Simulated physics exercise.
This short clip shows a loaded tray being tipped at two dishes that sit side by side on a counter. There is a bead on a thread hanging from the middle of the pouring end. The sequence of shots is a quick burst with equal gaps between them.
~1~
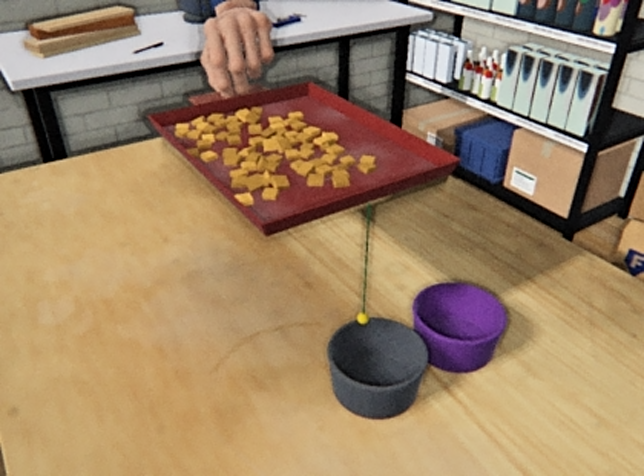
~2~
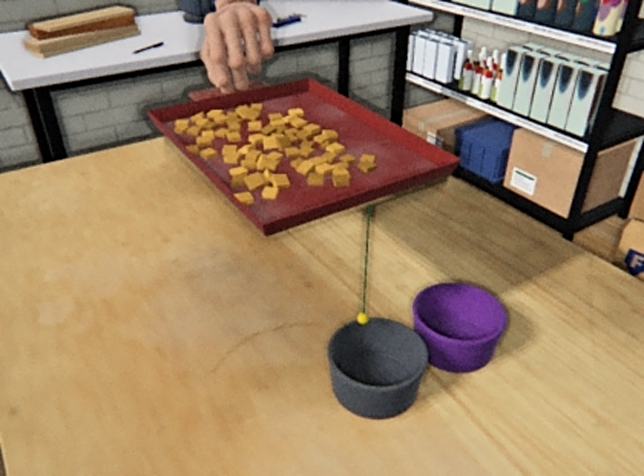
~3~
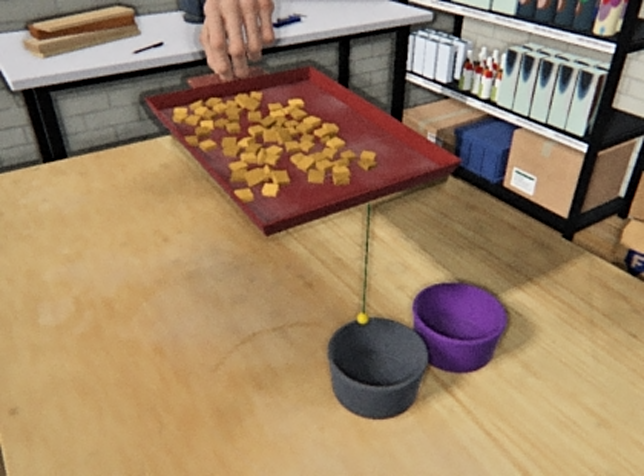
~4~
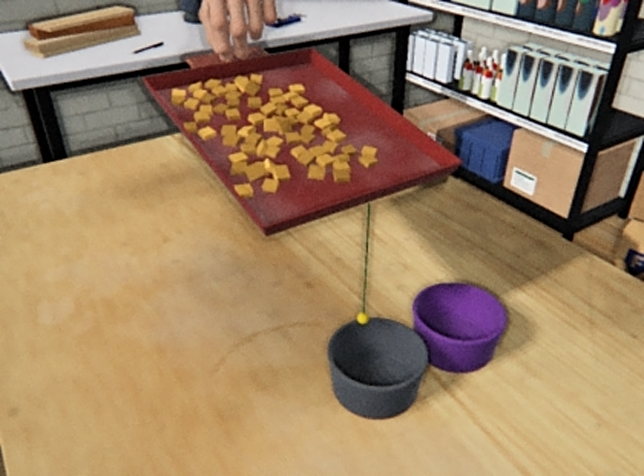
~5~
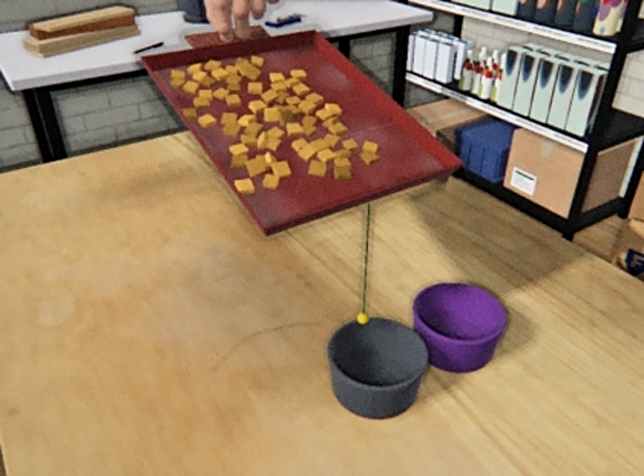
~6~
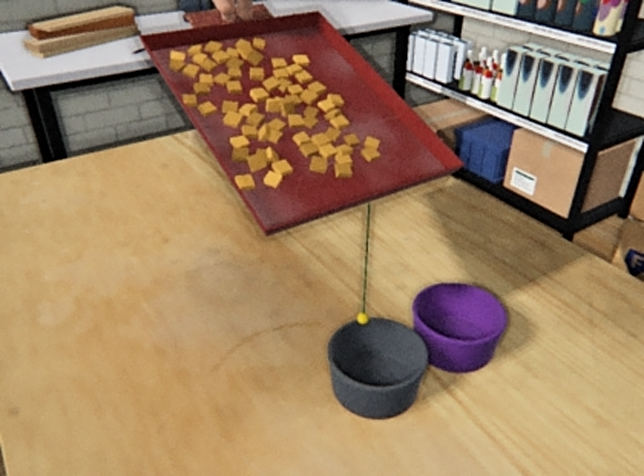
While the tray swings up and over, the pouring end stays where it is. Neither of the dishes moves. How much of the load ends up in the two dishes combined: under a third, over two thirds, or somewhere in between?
Somewhere in between.
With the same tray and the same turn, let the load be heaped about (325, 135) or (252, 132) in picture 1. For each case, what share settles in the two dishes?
Close to 70 %, followed by close to 40 %.
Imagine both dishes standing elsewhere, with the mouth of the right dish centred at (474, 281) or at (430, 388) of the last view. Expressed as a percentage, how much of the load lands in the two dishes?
In order, 20 % and 20 %.
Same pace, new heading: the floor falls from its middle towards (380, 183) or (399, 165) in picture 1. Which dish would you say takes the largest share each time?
So, first the one on the right side, and second the one on the right side.
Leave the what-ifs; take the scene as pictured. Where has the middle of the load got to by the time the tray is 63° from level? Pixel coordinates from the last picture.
Close to (356, 193).
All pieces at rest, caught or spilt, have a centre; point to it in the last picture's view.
I'd say the middle ends up at about (383, 393).
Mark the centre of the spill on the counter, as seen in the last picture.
Centre: Close to (359, 462).
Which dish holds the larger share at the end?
I'd say the left-side one takes it.
Soon, tray tipped steeply; nearly all on the tray; a small part in the air.
A while on, tray tipped right over; about a quarter on the tray; about a quarter in the left dish; a small part in the right dish; about a quarter outside both; about a quarter in the air.
Towards the end, tray tipped past a quarter turn; about half in the left dish; a small part in the right dish; about half outside both.
Finally, tray tipped past a quarter turn; about half in the left dish; a small part in the right dish; about half outside both.
